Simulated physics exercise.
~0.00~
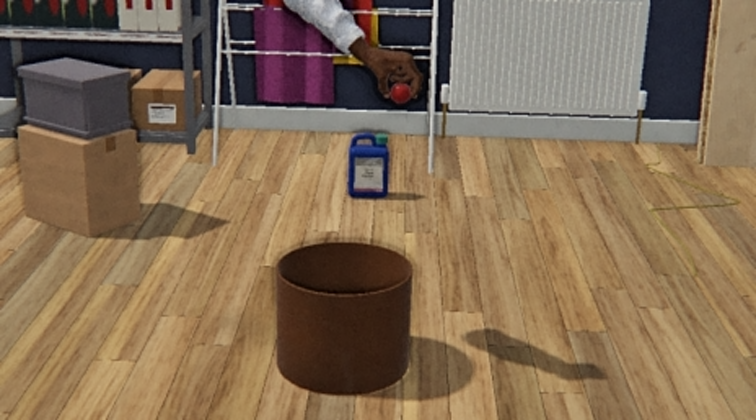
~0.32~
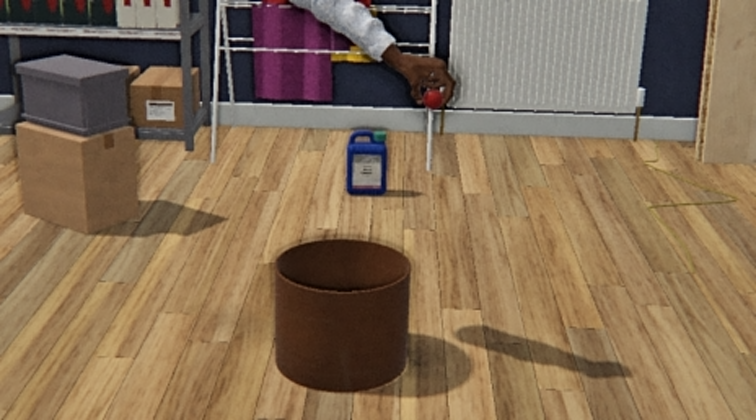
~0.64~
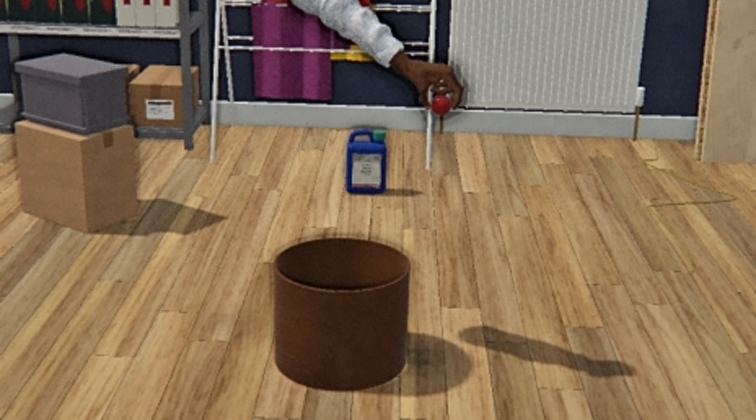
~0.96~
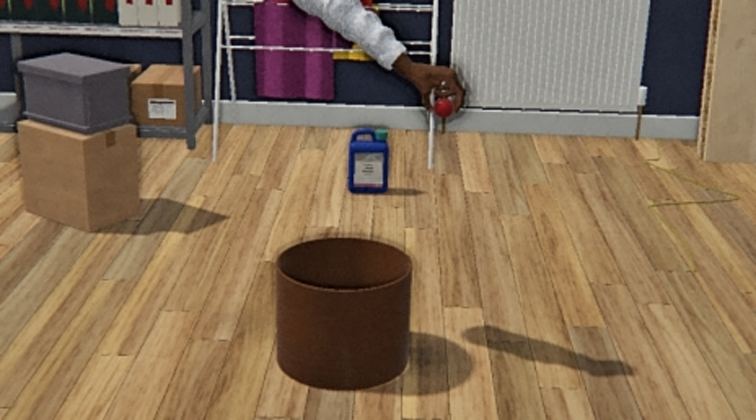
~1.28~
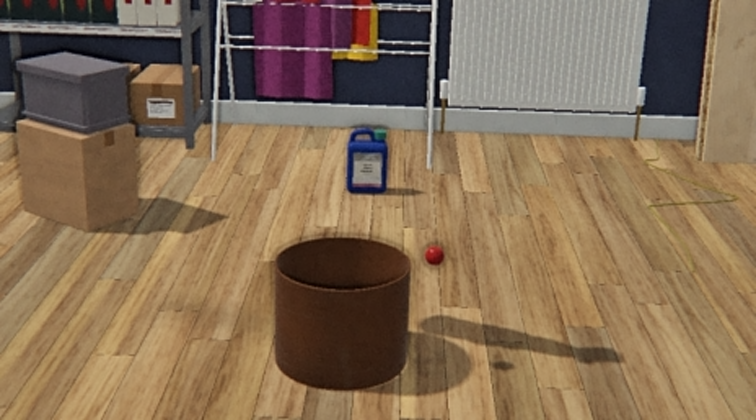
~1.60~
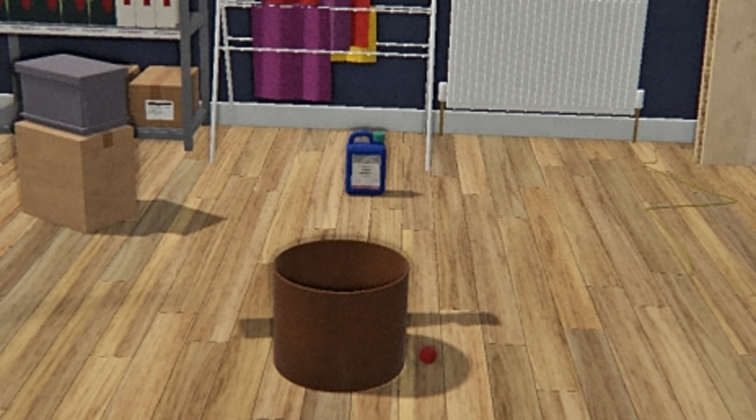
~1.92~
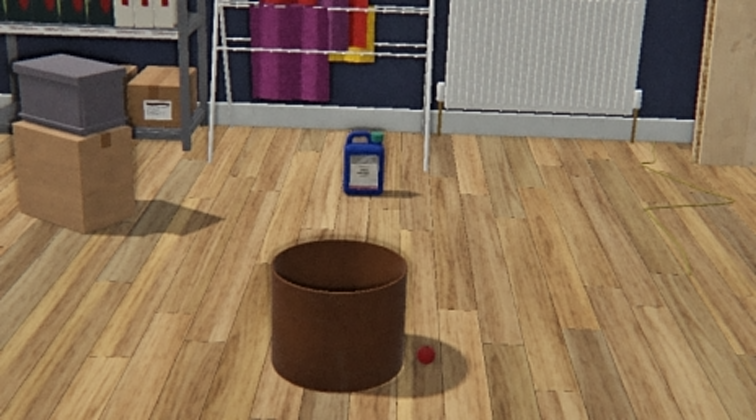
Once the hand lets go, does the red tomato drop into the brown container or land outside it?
The red tomato lands outside the container, falling past its right side and ending up on the wooden floor beside it.
